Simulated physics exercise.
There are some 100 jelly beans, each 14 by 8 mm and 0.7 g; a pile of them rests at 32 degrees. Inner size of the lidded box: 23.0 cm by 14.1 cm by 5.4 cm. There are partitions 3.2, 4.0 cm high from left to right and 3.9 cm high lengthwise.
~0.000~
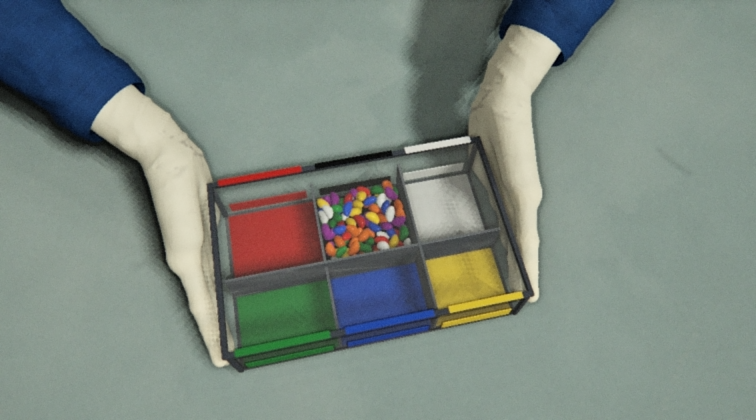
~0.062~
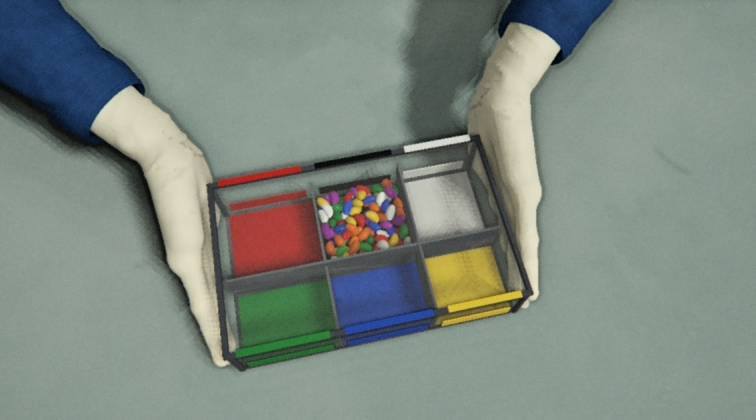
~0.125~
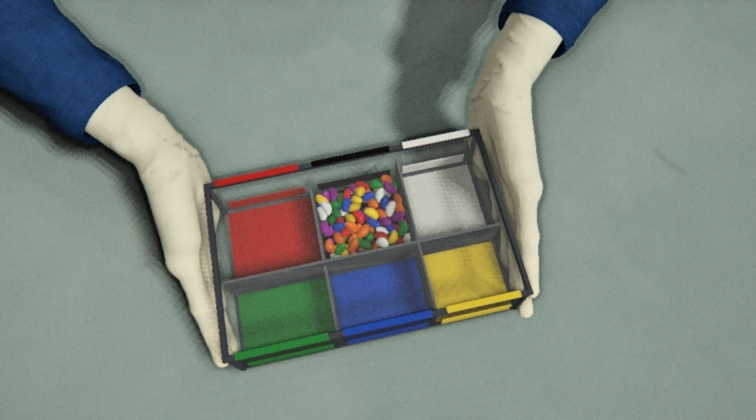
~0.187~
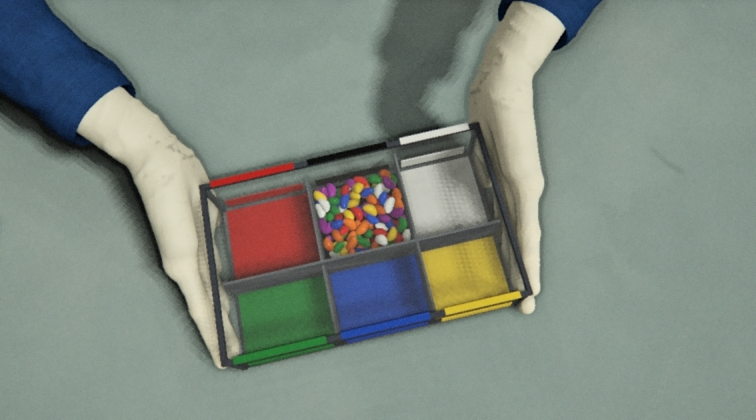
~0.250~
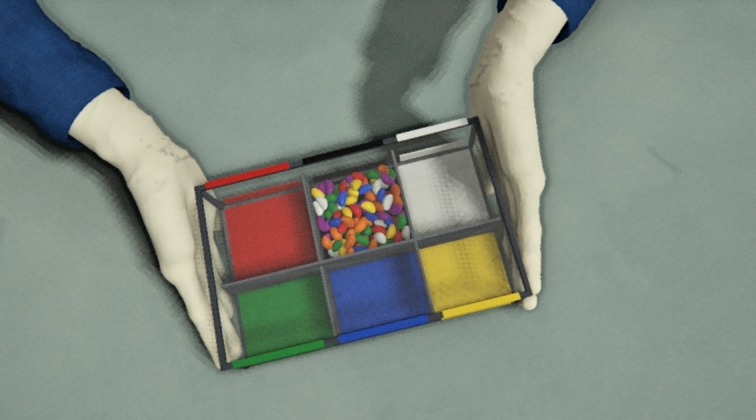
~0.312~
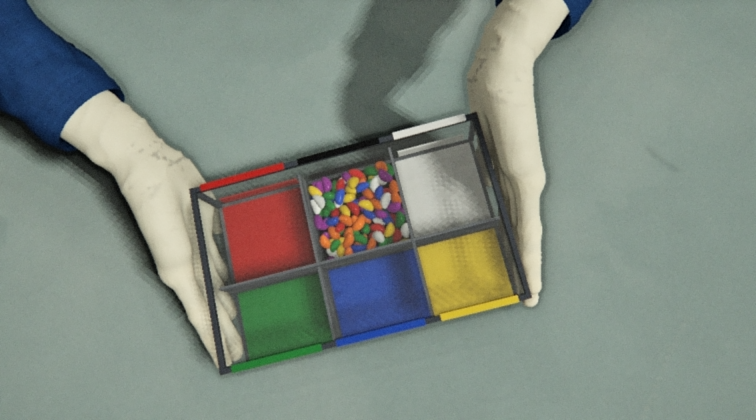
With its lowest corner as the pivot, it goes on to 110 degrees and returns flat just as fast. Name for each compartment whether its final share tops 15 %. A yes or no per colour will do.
Red compartment: No. Blue compartment: No. Green compartment: Yes. Yellow compartment: No. White compartment: No. Black compartment: Yes.
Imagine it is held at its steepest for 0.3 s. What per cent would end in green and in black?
You'd end up with green at 75 per cent and black at 20 per cent.
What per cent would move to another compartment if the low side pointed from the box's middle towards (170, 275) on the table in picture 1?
The share would be about 90 percent.
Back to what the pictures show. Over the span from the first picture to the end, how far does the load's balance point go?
It shifts some 9.0 cm.
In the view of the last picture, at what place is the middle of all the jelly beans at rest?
Roughly (288, 312).
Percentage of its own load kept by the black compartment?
Around 30 per cent of it.
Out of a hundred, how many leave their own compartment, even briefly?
About 70 per cent.
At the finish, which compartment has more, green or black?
The green compartment.
After 1.81 s, tilt 110 degrees; red 10 %, blue 5 %, green 45 %, black 45 %.
After 2.82 s, tilt 50 degrees; red 5 %, green 65 %, black 35 %.
After 3.80 s, tilt 0 degrees; red 5 %, blue 5 %, green 65 %, black 30 %.
At rest (4.4 s), red 5 %, blue 5 %, green 65 %, yellow 0 %, white 0 %, black 30 %.
